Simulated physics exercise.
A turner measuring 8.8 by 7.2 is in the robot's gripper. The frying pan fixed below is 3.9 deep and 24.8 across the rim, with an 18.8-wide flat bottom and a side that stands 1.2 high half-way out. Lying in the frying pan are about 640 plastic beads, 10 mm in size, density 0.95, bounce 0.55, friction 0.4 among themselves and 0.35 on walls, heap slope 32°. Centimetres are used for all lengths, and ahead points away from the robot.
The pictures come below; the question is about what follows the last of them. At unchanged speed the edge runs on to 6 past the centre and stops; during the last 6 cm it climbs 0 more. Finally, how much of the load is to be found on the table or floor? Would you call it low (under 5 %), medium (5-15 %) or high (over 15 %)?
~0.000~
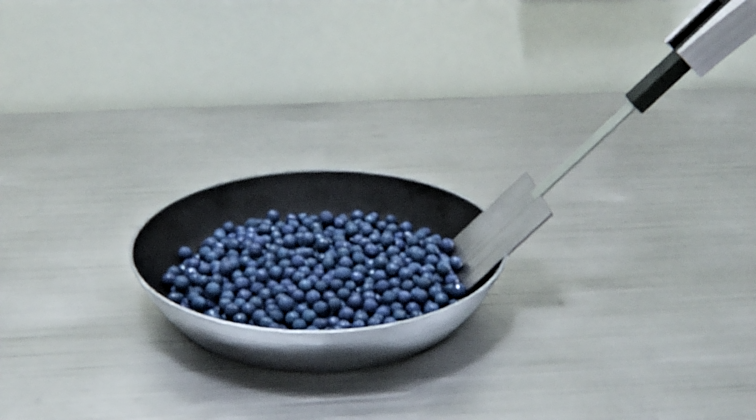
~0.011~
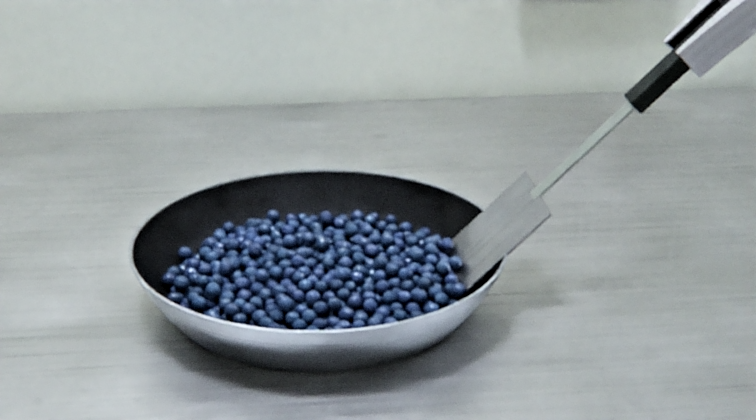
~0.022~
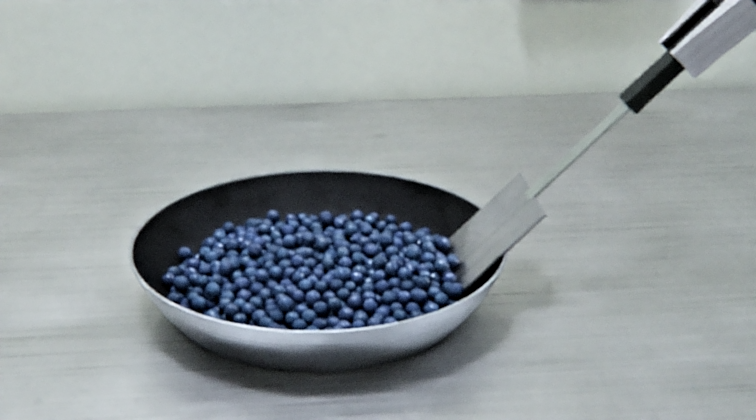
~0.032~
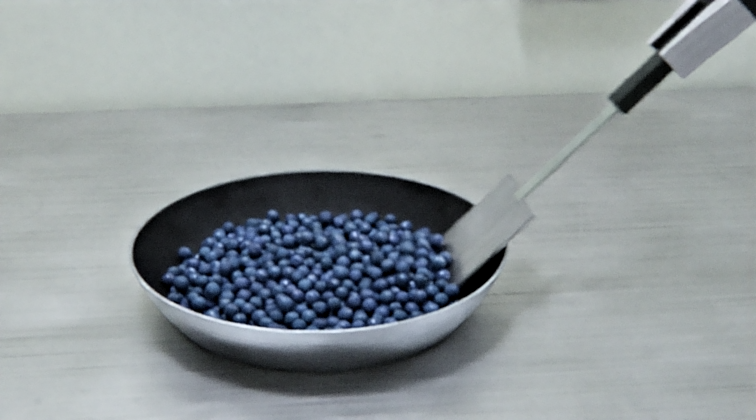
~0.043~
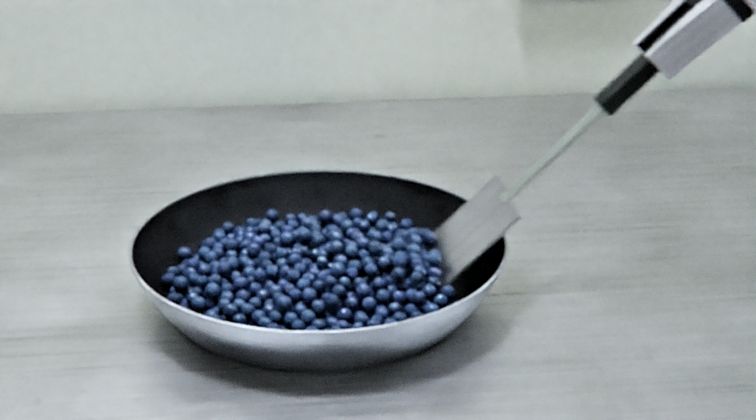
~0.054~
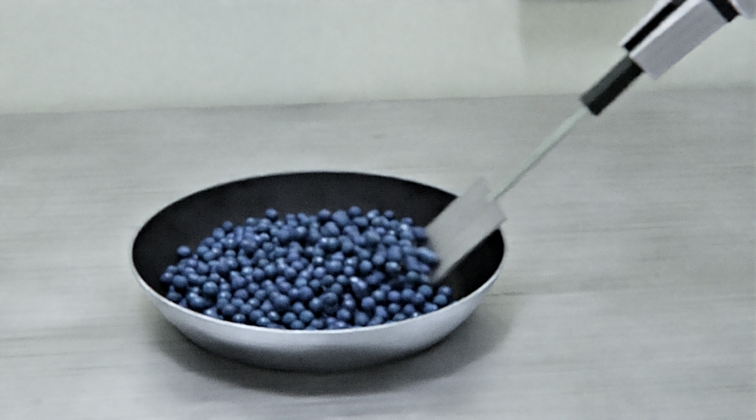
I would call it low.
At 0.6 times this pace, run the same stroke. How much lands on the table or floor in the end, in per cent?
That comes to some 0 per cent, roughly.
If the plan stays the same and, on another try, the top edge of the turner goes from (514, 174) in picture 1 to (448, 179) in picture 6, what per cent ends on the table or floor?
Around 15 per cent finishes there.
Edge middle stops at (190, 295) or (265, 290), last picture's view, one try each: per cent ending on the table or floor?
Try 1: Approx. 10 %; try 2: Approx. 0 %.
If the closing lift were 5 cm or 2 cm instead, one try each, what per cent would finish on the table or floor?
Roughly 10 per cent, then 5 per cent.
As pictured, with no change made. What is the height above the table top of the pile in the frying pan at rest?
About 5.0 cm.
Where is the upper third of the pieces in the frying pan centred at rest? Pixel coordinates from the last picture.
About (204, 261).
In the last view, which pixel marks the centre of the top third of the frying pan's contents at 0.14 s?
(288, 259).
After 0.10 s, sloping 45°, highest piece 6 above the table; 637 in the frying pan.
After 0.14 s, sloping 45°, highest piece 6 above the table; 637 in the frying pan.
After 0.36 s, sloping 45°, highest piece 5 above the table; 626 in the frying pan, 9 on the table or floor, 2 on the blade or in flight.
After 1.41 s, sloping 45°, highest piece 4 above the table; 625 in the frying pan, 12 on the table or floor.
At rest, 625 in the frying pan, 12 on the table or floor. That is 2 % on the table or floor.
